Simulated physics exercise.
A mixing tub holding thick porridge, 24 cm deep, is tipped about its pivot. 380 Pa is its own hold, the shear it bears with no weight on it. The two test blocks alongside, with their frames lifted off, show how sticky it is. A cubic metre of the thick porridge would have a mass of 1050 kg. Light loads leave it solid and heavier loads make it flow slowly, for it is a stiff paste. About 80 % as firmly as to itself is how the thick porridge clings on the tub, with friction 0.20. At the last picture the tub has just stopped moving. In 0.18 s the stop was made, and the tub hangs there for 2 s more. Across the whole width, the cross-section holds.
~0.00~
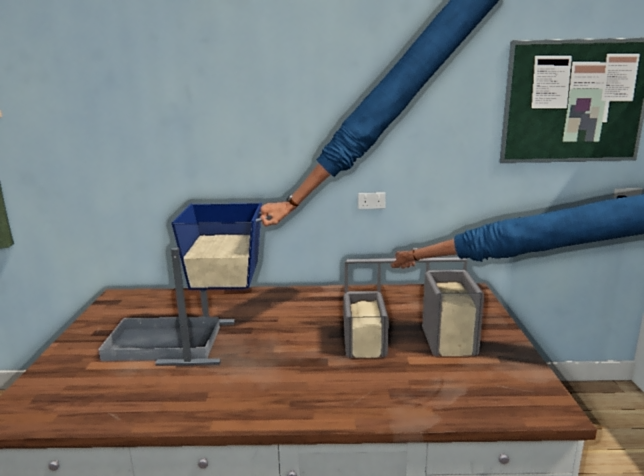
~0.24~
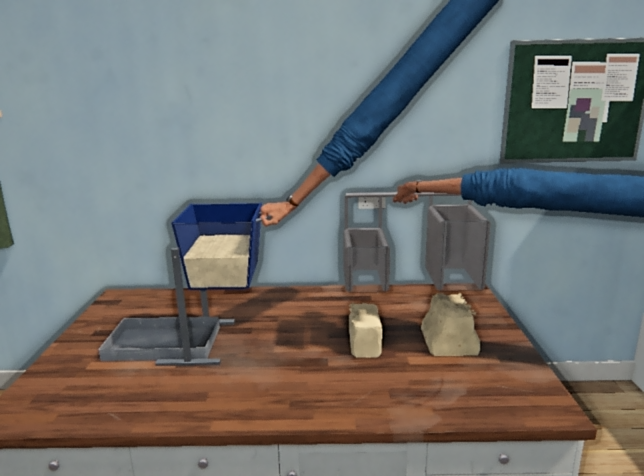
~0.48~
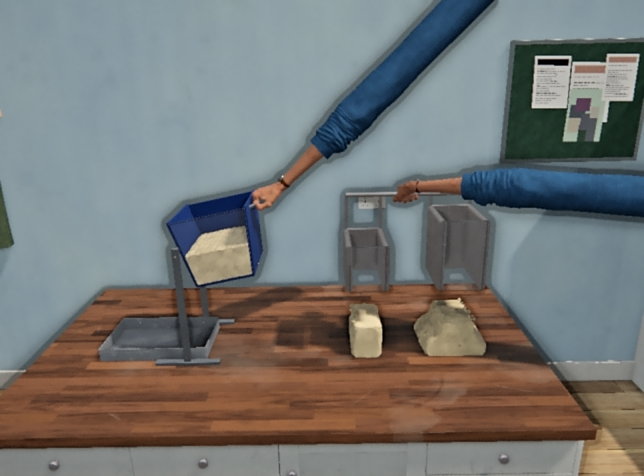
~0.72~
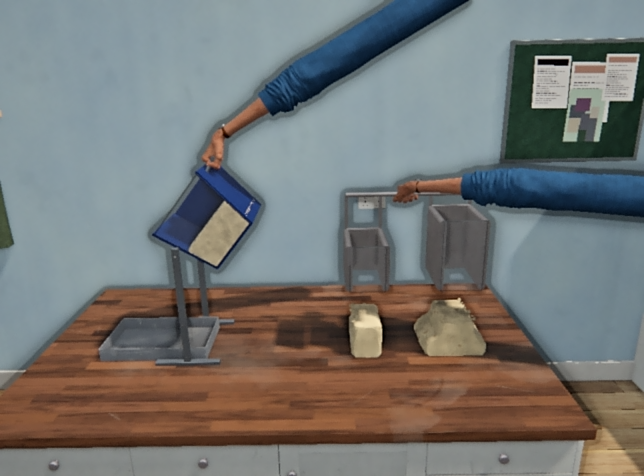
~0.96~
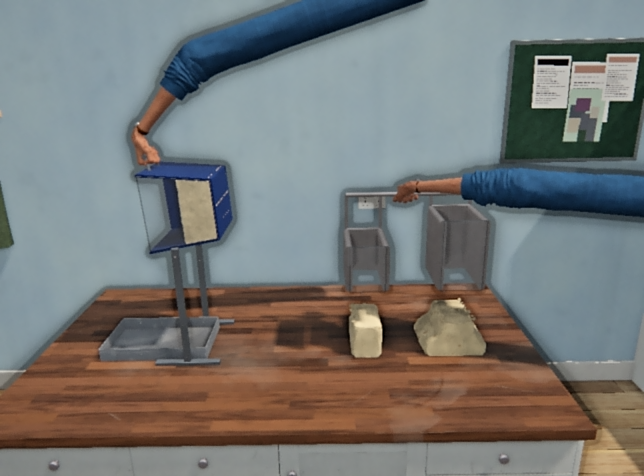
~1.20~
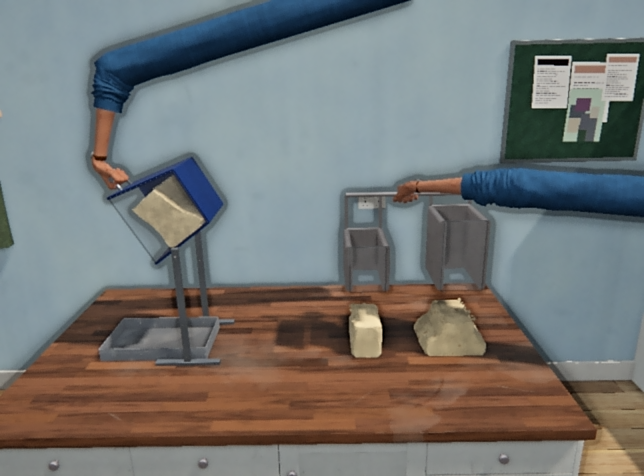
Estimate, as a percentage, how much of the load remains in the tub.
I would say about 0 per cent remains in the tub.
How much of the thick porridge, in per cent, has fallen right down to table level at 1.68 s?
By then close to 100 % is down.
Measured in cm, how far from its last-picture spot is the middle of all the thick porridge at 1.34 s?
About 15 cm.
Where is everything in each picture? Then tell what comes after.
Handle-side rim at (251, 222), tilt 0 degrees; top of the thick porridge at (239, 257); blocks stand 14 cm, 22 cm (left to right), in the first frame.
Handle-side rim at (251, 222), tilt 0 degrees; top of the thick porridge at (239, 257); blocks stand 14 cm, 17 cm (left to right), in the second frame.
Handle-side rim at (243, 208), tilt 11 degrees; top of the thick porridge at (244, 245); blocks stand 13 cm, 15 cm (left to right), in the third frame.
Handle-side rim at (195, 174), tilt 51 degrees; top of the thick porridge at (225, 203); blocks stand 13 cm, 15 cm (left to right), in the fourth frame.
Handle-side rim at (136, 177), tilt 93 degrees; top of the thick porridge at (182, 181); blocks stand 13 cm, 15 cm (left to right), in the fifth frame.
Handle-side rim at (109, 200), tilt 119 degrees; top of the thick porridge at (153, 191); blocks stand 13 cm, 15 cm (left to right), in the sixth frame.
After 1.34 s, the tub is at 119 degrees and holds 49 %.
After 1.51 s, the tub is at 119 degrees and holds 0 %.
After 1.68 s, the tub is at 119 degrees and holds 0 %.
After 1.85 s, the tub is at 119 degrees and holds 0 %.
After 3.20 s, at the end, the tub is at 119 degrees and holds 0 %.
